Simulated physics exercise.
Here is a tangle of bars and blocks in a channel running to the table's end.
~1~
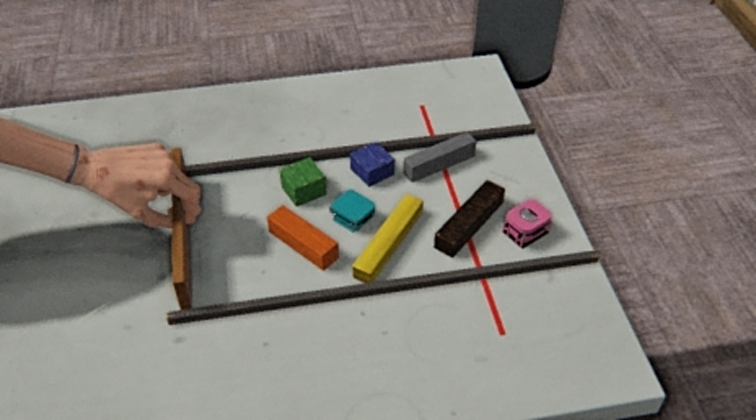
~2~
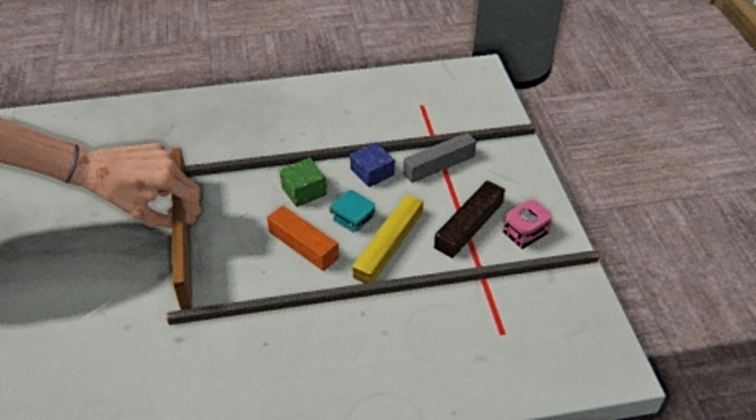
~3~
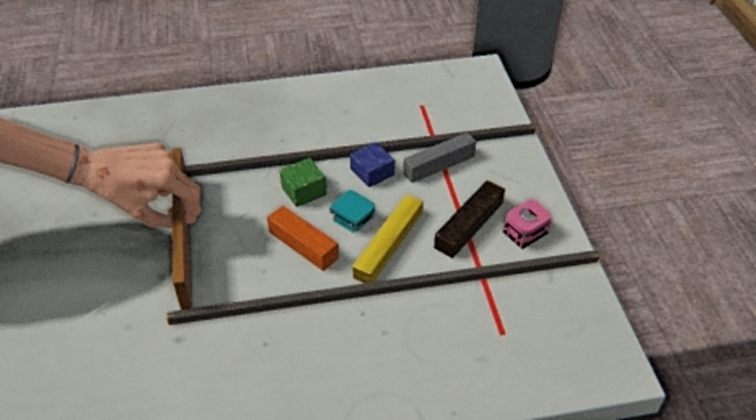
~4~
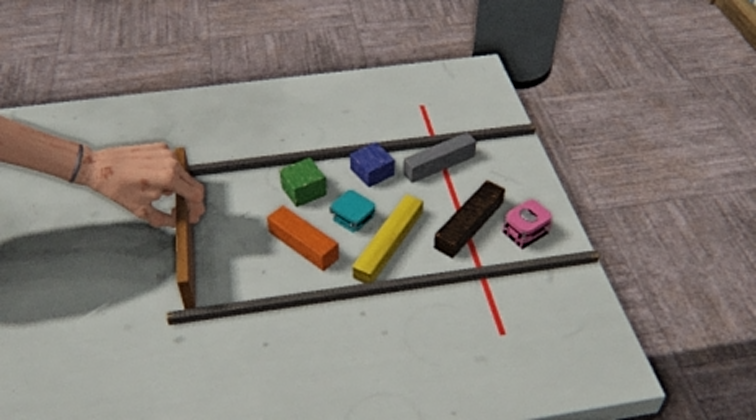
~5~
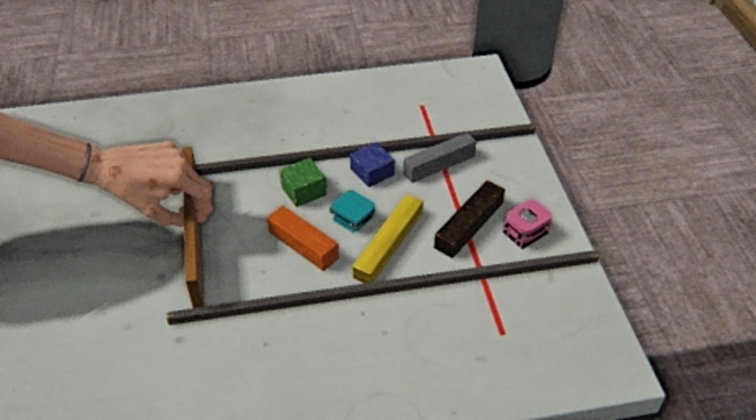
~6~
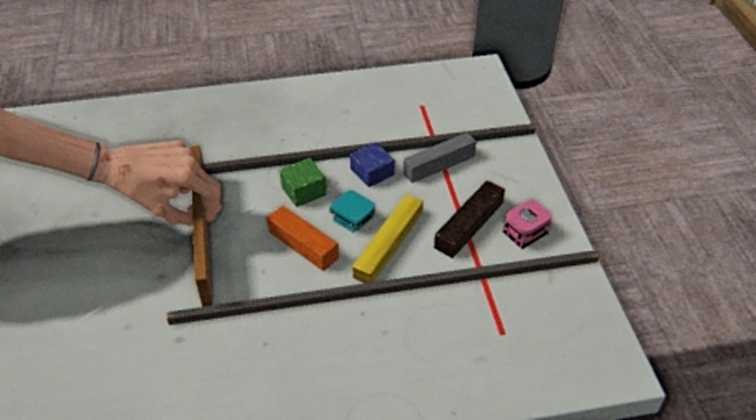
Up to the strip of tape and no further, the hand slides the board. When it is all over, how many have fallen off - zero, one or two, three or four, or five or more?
By then zero have fallen off.
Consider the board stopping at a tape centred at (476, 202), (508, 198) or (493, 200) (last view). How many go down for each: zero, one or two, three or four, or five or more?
Tape by tape, the falls would be no fall at all, then three or four, then just one or two.
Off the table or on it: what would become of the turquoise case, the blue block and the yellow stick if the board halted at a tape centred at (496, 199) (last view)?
The turquoise case is still there. The blue block is still there. The yellow stick is still there.
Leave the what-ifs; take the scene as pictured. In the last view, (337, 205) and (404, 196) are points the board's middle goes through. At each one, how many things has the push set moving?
At the first place 5, at the second 7.
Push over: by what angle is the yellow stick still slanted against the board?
Roughly 30°.
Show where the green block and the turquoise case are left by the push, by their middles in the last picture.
The green block at (464, 166), the turquoise case at (491, 190).
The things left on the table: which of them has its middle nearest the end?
That's the pink case.
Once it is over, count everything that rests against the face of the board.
That comes to 2.
Early on, none off yet; pink case at rest near (527, 224); black bar at rest near (470, 218); grey bar at rest near (440, 157).
Finally, the number that fall off is zero.
